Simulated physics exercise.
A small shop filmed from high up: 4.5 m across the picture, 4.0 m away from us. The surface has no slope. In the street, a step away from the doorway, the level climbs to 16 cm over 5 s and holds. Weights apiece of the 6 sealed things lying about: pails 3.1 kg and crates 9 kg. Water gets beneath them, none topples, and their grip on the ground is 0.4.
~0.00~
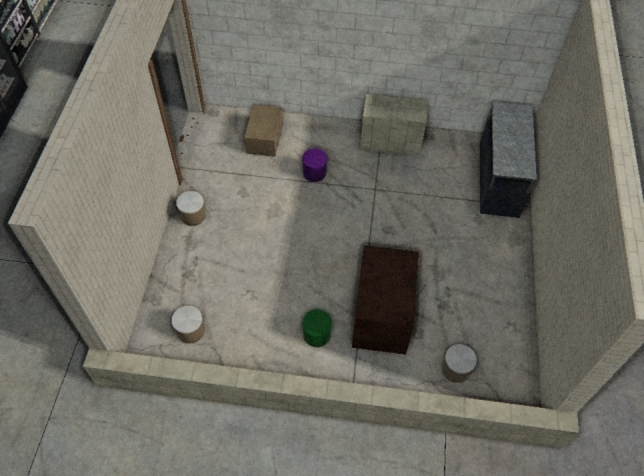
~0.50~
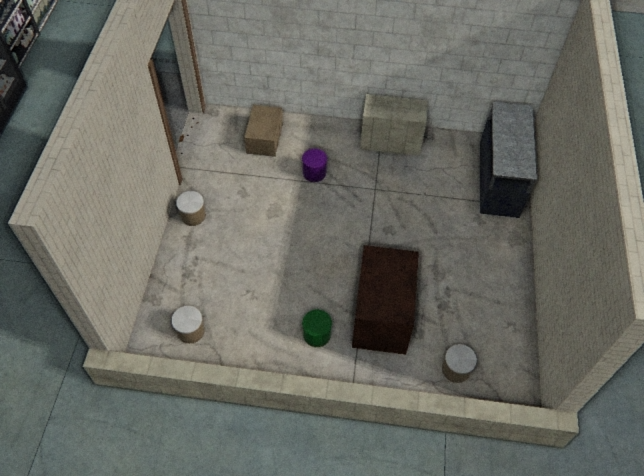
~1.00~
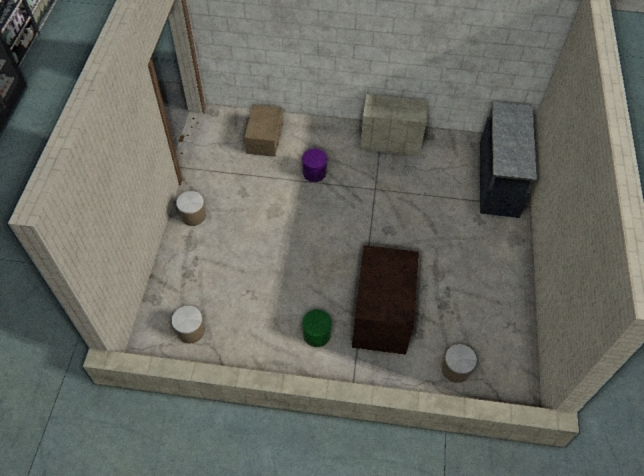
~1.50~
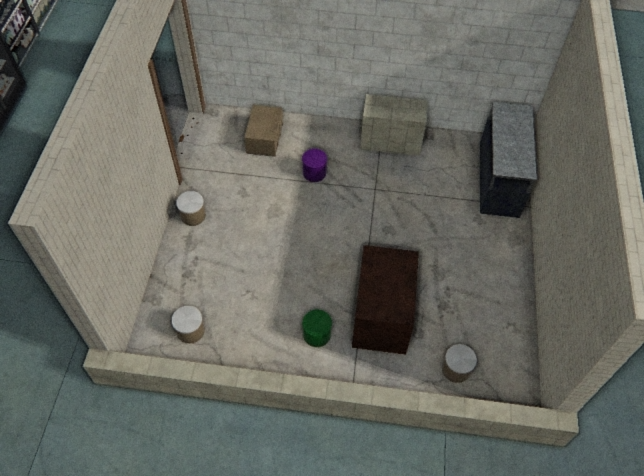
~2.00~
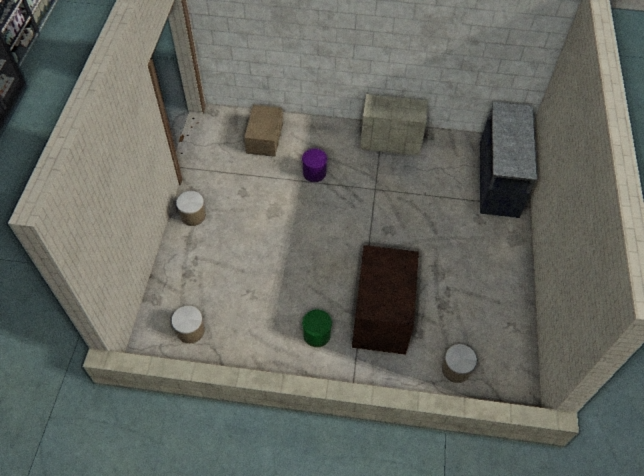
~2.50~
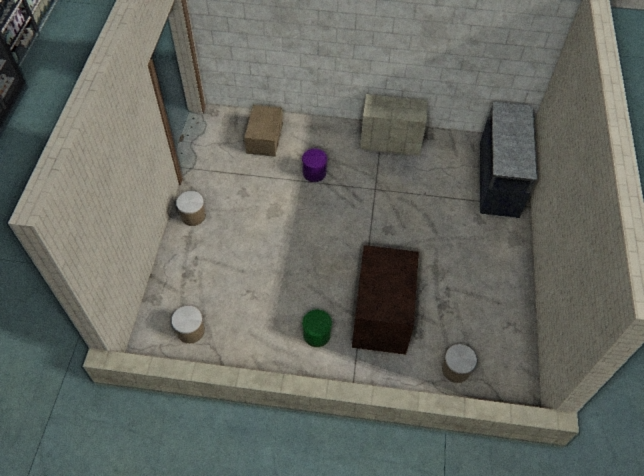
Water, a thin blue-green sheet, spreads over the grey ground outside a small walled shop seen from above, then darkens slightly. Inside, the purple and green pails, the pale-topped round objects and the blocky pieces stay still, and lastly a small patch of water creeps in at the left doorway.
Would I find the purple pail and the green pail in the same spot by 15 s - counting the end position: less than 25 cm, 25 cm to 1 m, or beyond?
Purple pail travels far, green pail travels far.
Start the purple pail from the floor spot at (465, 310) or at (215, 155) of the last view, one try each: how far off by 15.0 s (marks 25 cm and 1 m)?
In turn: It travels far; it travels far.
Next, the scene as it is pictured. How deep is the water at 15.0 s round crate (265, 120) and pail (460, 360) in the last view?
About 7 and 8 cm.
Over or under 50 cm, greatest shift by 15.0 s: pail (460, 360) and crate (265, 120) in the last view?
In that order: More, over.
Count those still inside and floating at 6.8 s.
At that moment 1.
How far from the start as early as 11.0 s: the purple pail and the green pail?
Roughly 300 and 30 cm by then.
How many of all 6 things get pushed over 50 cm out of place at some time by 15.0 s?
I count 5.
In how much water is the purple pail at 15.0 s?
Roughly 11 cm.
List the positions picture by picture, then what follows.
In the first picture, the purple pail at (315, 158), on the bottom; the green pail at (317, 323) rests on the ground; water covers 0.0 m2; 0 of 6 have shifted.
In the second picture, the purple pail at (315, 158), on the bottom; the green pail at (317, 323), on the bottom; 0.0 m2 under water; 0 of 6 have shifted.
In the third picture, the purple pail at (315, 158) rests on the ground; the green pail at (317, 323) rests on the ground; water covers 0.0 m2; 0 of 6 have shifted.
In the fourth picture, the purple pail at (315, 158), on the bottom; the green pail at (317, 323) rests on the ground; water covers 0.0 m2; 0 of 6 have shifted.
In the fifth picture, the purple pail at (315, 158) rests on the ground; the green pail at (317, 323), on the bottom; water covers 0.0 m2; 0 of 6 have shifted.
In the sixth picture, the purple pail at (315, 158), on the bottom; the green pail at (317, 323) rests on the ground; water covers 0.0 m2; 0 of 6 have shifted.
After 3.5 s the purple pail is near (315, 158), 0.0 m from its start, aground; the green pail is near (317, 323), 0.0 m from its start, aground; 0 afloat.
After 6.8 s the purple pail is near (402, 181), 1.1 m from its start, aground; the green pail is near (317, 323), 0.0 m from its start, aground; 1 afloat.
After 11.0 s the purple pail is near (530, 292), 3.1 m from its start, afloat; the green pail is near (300, 339), 0.3 m from its start, aground; 3 afloat.
After 15.0 s the purple pail is near (449, 384), 3.3 m from its start, afloat; the green pail is near (134, 333), 1.9 m from its start, afloat; 5 afloat.
